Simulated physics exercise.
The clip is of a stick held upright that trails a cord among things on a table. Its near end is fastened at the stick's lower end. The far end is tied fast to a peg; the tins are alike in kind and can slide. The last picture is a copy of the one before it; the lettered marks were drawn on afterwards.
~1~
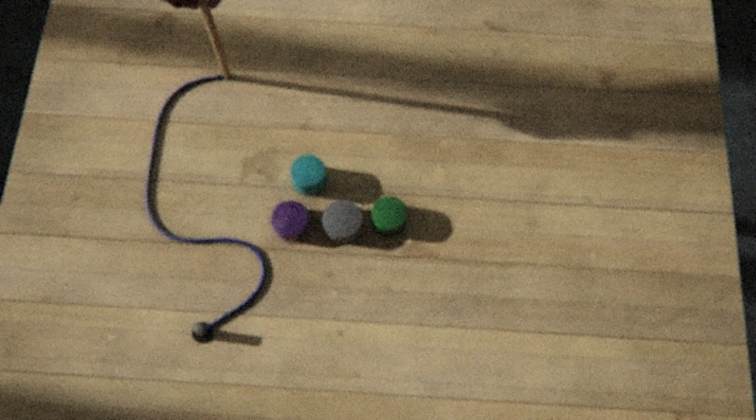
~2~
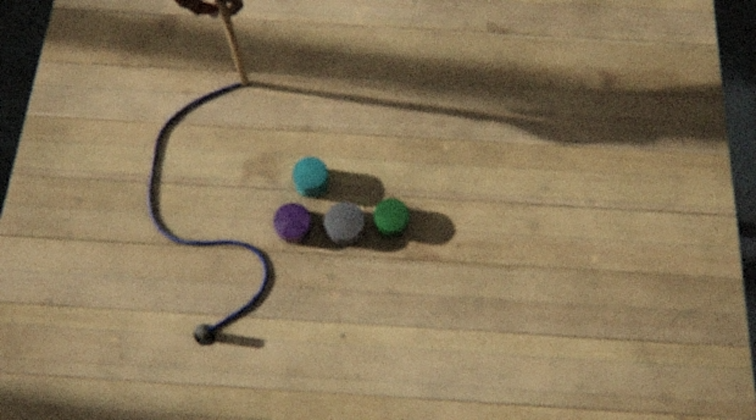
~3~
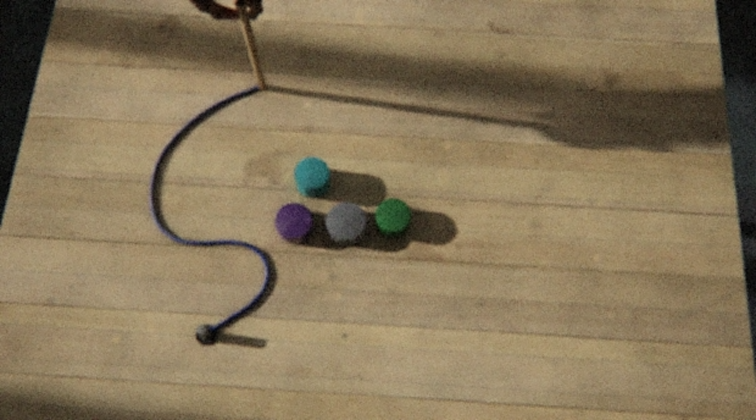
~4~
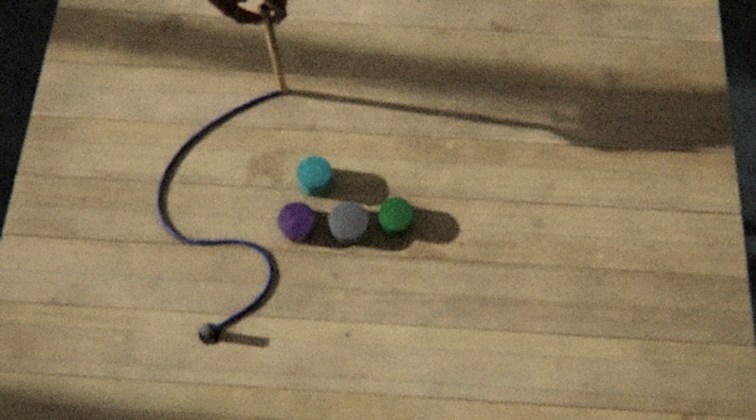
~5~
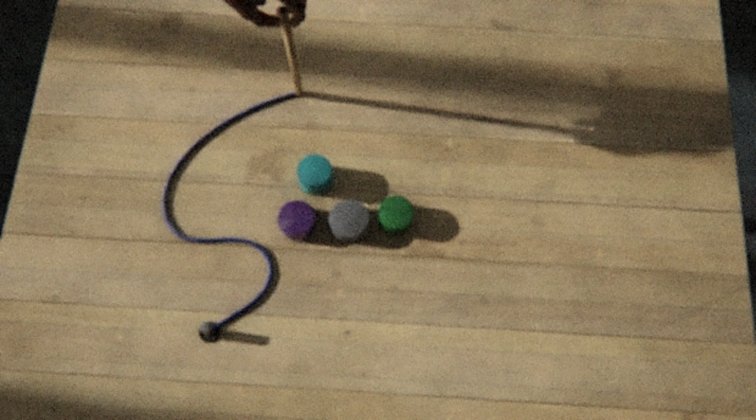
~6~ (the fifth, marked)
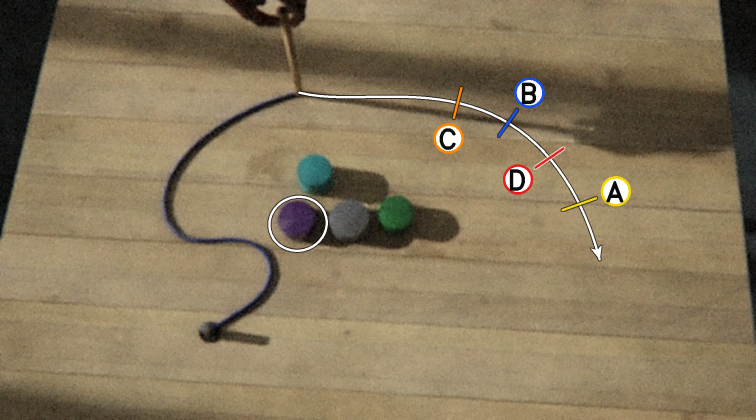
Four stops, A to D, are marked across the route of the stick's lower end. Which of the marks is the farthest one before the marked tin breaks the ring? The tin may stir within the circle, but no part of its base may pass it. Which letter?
As far as tick D.
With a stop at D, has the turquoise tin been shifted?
Yes.
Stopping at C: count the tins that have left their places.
The count is none.
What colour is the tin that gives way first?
Turquoise.
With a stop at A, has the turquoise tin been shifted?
By then, yes.
On the copy, A at (579, 204); B at (508, 123); C at (458, 103); D at (549, 158); the ring at (298, 223); the route from (299, 93) via (491, 114) to (600, 260).
On D. First, foot of the stick (393, 97); purple tin (297, 221).
Then, foot of the stick (484, 112); purple tin (297, 221).
Finally, foot of the stick (549, 159); turquoise tin (325, 186); purple tin (297, 221); the purple tin is still in its ring.
By contrast, A drags the ringed tin to (309, 232); B is safe but short; C is safe but short.
